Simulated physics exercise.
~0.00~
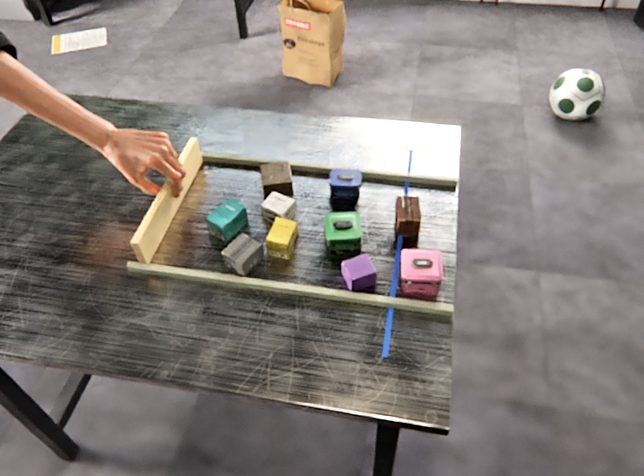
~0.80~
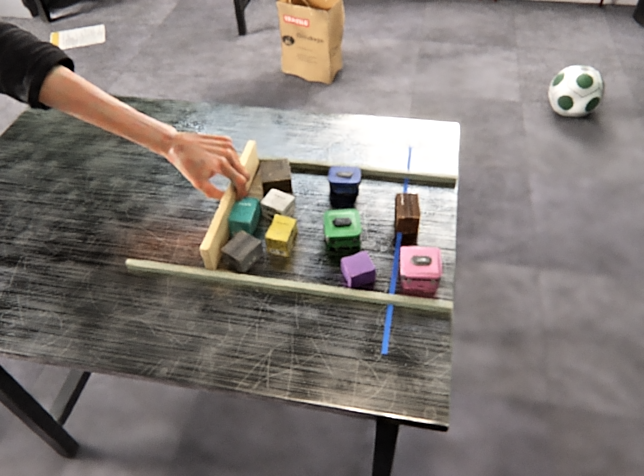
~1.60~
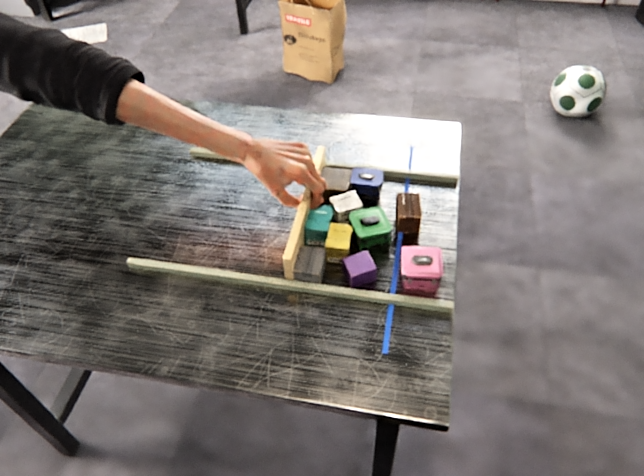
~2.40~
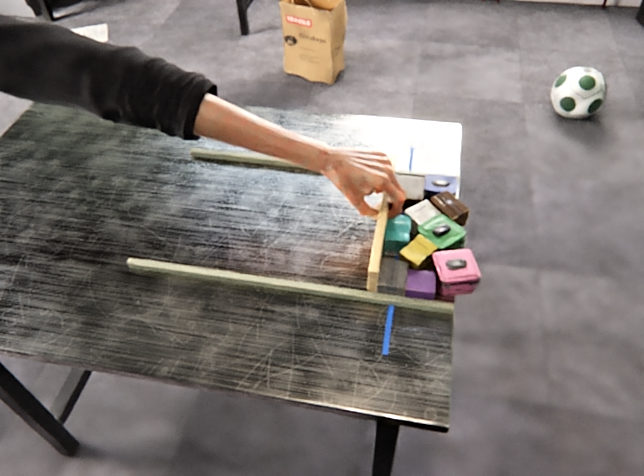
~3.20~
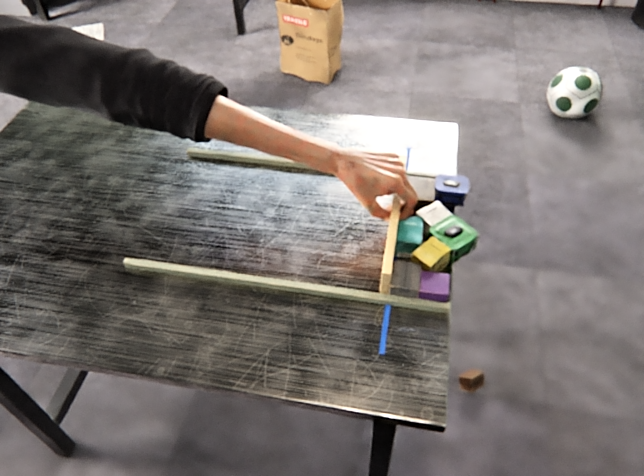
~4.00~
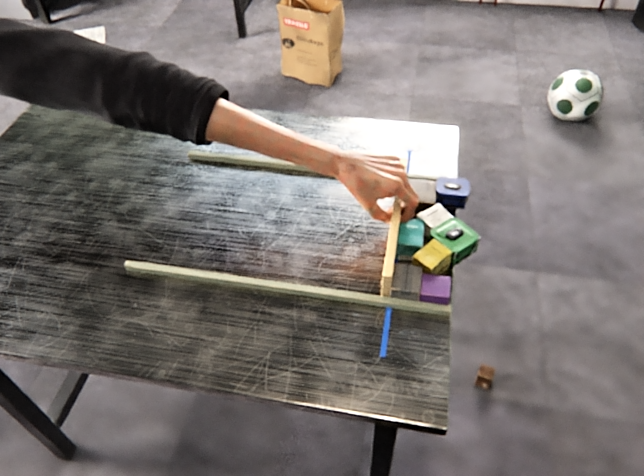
On a dark table, a hand pushes boxes with a board until two fall off.
